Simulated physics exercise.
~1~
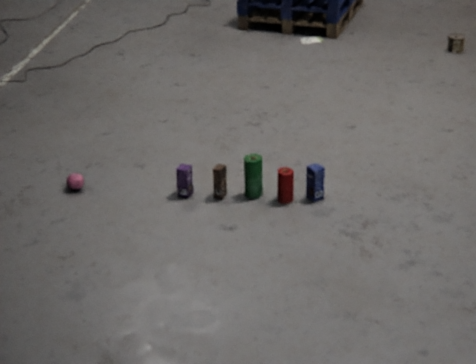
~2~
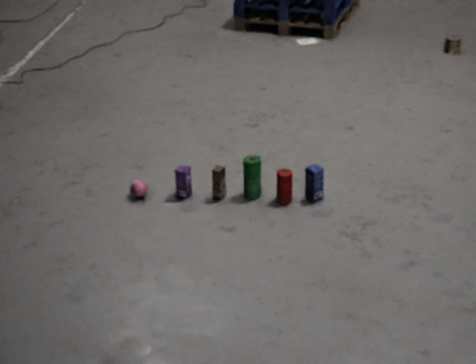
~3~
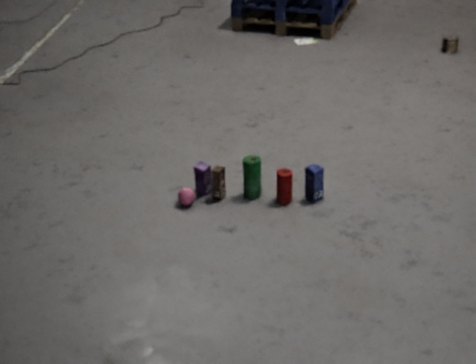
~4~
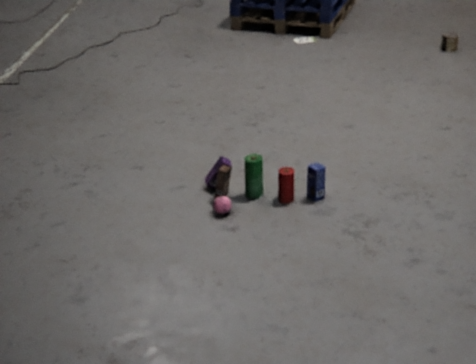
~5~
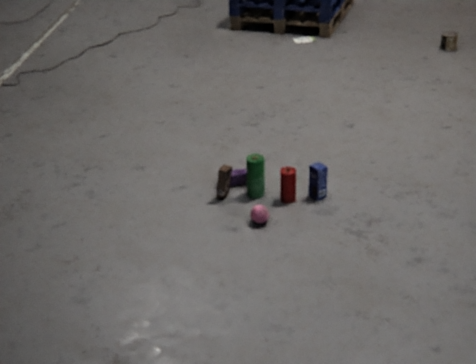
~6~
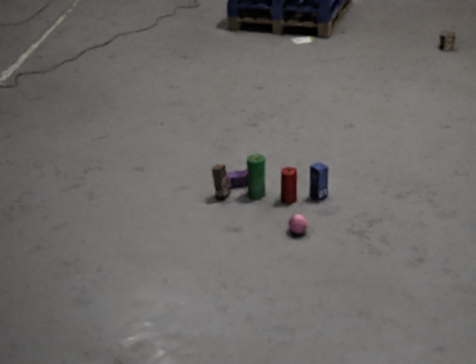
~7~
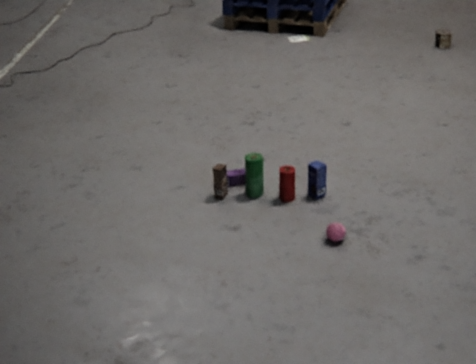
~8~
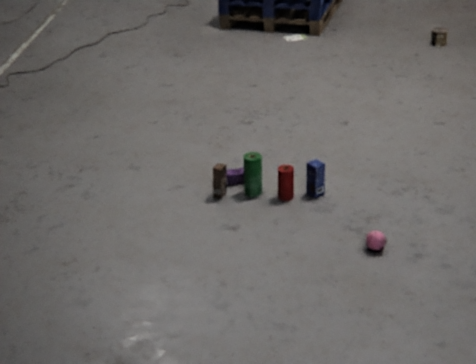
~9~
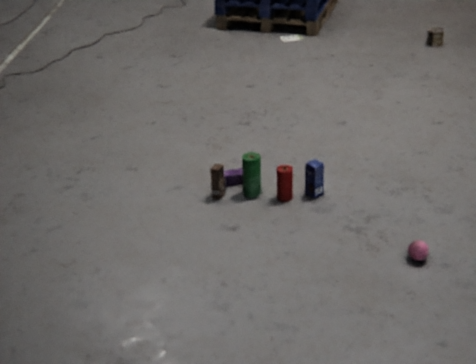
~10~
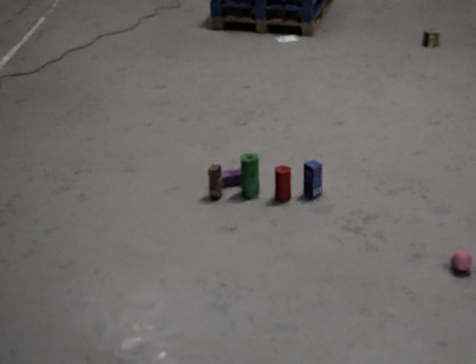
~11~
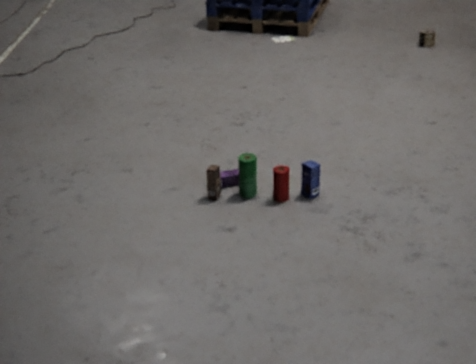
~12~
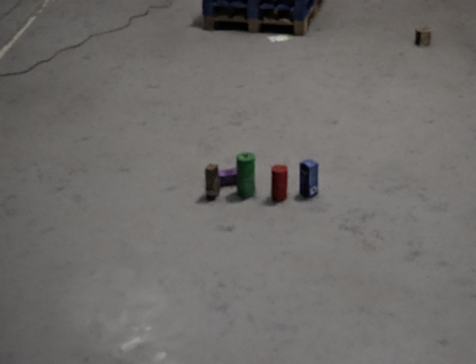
A pink ball rolled in from the left toward five small upright objects on a grey floor, knocked the purple carton over and rocked the brown one, then rolled out at the right, leaving only the purple one lying down.
